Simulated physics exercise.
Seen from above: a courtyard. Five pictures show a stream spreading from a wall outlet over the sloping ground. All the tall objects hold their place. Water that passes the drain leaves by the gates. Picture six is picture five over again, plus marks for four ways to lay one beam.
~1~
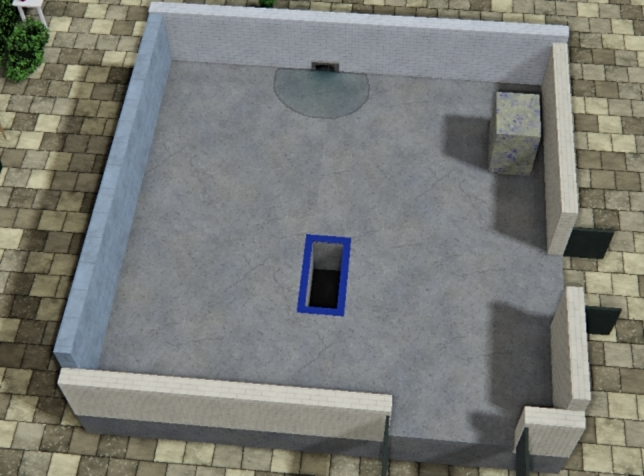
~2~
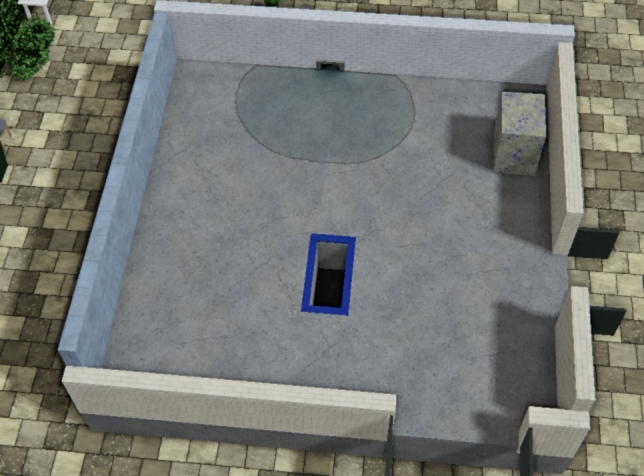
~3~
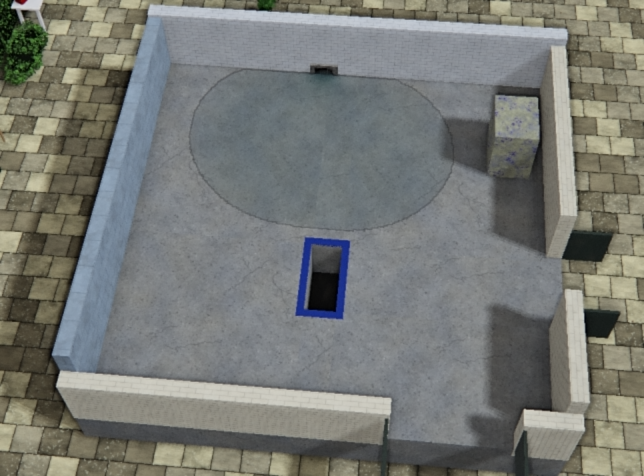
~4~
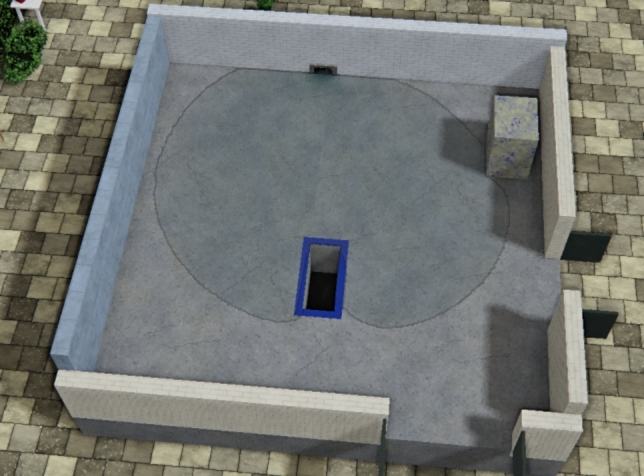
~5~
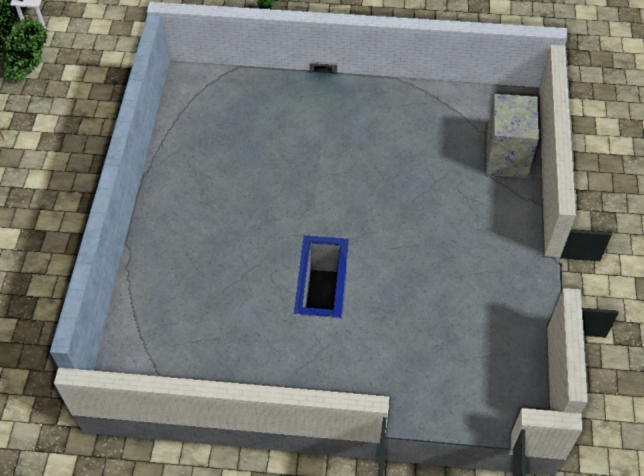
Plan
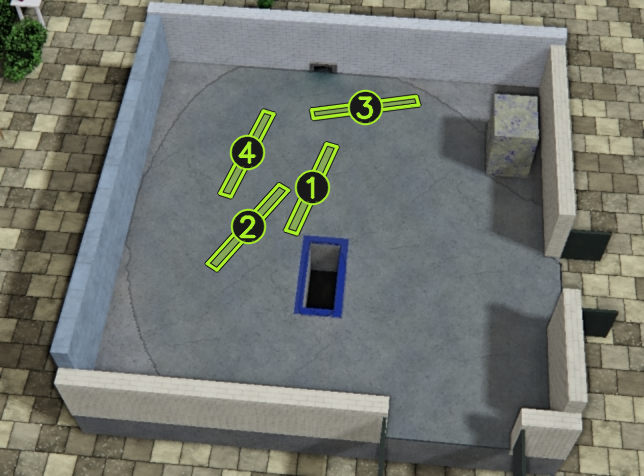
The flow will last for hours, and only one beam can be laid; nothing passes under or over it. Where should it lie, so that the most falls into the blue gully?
I would pick position 4.
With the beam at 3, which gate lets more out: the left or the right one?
The left one.
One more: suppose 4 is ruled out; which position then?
2.
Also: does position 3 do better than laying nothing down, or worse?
Position 3 is worse.
In lime, 1 from (291, 231) to (331, 145); 2 from (212, 266) to (283, 187); 3 from (312, 114) to (417, 100); 4 from (225, 195) to (268, 112).
For position 1, about 8 % of the stream goes into the blue gully, about 92 % out by the gates.
For position 2, about 16 % of the stream goes into the blue gully, about 84 % out by the gates.
For position 3, about 12 % of the stream goes into the blue gully, about 88 % out by the gates.
For position 4, about 22 % of the stream goes into the blue gully, about 78 % out by the gates.
